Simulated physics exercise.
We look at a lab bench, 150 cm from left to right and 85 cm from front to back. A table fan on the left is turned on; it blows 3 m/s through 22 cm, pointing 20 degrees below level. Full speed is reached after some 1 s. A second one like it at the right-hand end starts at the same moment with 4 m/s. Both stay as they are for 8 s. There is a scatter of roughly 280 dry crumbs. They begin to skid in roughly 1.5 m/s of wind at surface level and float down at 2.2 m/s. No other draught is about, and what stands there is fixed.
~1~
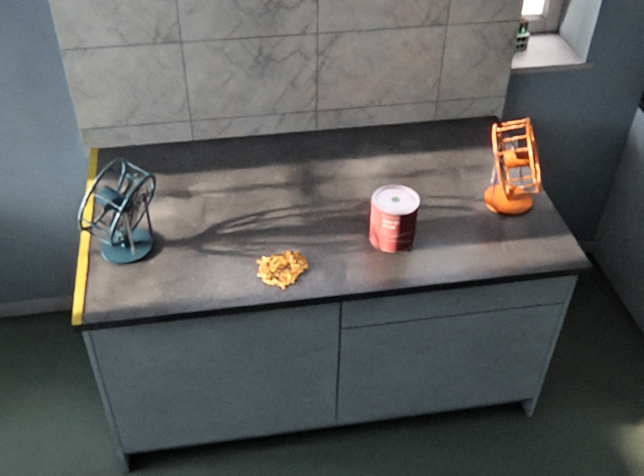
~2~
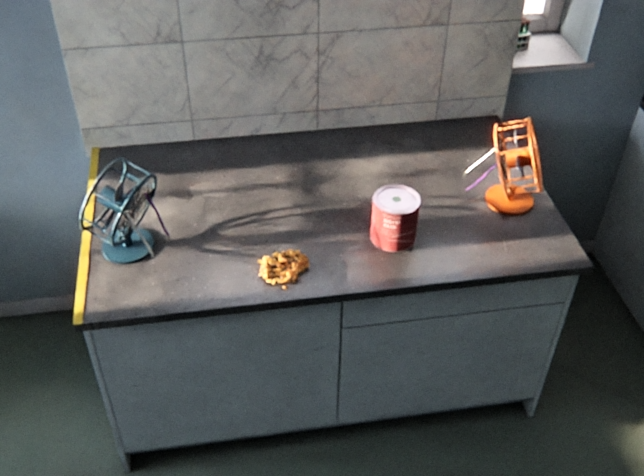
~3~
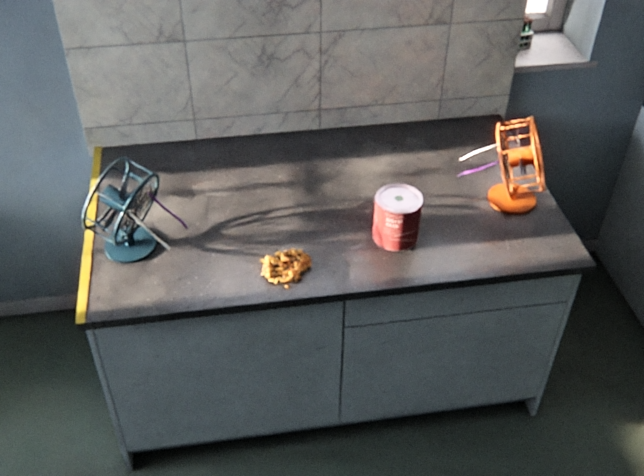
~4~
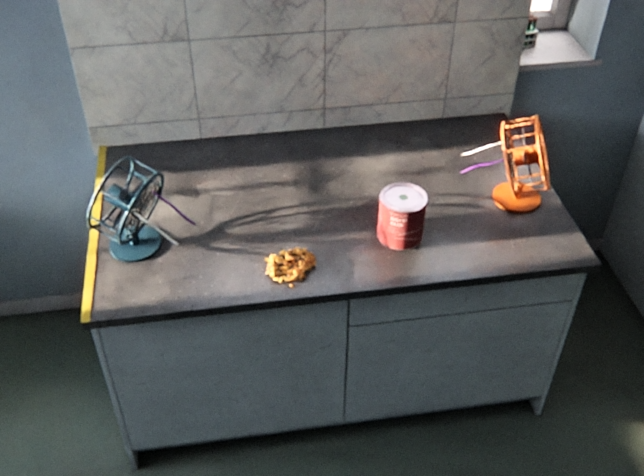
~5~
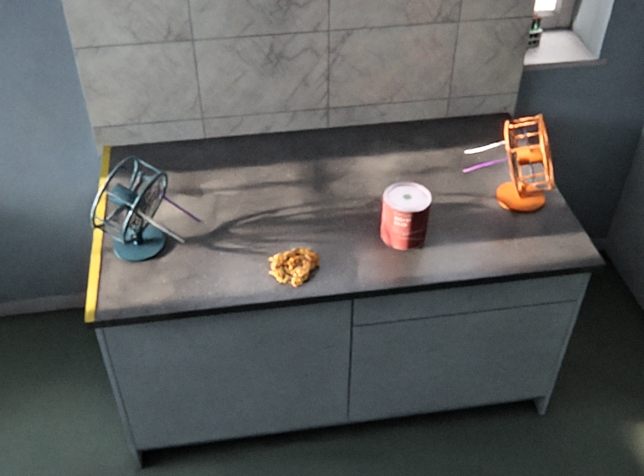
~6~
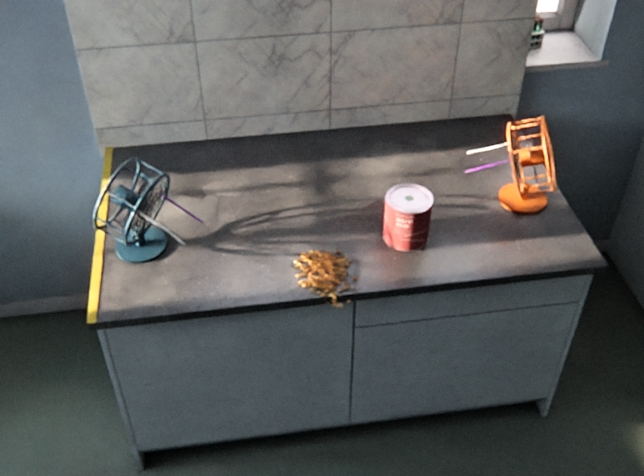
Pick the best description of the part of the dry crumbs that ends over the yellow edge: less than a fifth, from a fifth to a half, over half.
By then under a fifth are over the yellow edge.
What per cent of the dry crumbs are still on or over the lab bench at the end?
Near 10 %.
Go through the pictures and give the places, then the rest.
In the first picture, the middle of the dry crumbs is near (287, 269), none has stirred yet, the mouth of the table fan is at (118, 203) and that of the second one at (518, 158).
In the second picture, the middle of the dry crumbs is near (288, 267), none has stirred yet and the yellow edge is centred on (84, 225).
In the third picture, the middle of the dry crumbs is near (290, 267), none has stirred yet and the top of a tin is at (399, 198).
In the fourth picture, the middle of the dry crumbs is near (295, 265) and none has stirred yet.
In the fifth picture, the middle of the dry crumbs is near (299, 265) and none has stirred yet.
In the sixth picture, the middle of the dry crumbs is near (322, 272), the farthest in sight from the table fan is at (356, 288) and about 90 % have left their places.
Then, 0.7 s after the last picture, 0 % are over the yellow edge; 80 % are gone or lie where they will stay.
Then, 1.6 s after the last picture, 0 % are over the yellow edge; 93 % are gone or lie where they will stay.
Then, 3.5 s after the last picture, 0 % are over the yellow edge; 94 % are gone or lie where they will stay.
Then, 7.1 s after the last picture, at the end, 0 % are over the yellow edge.
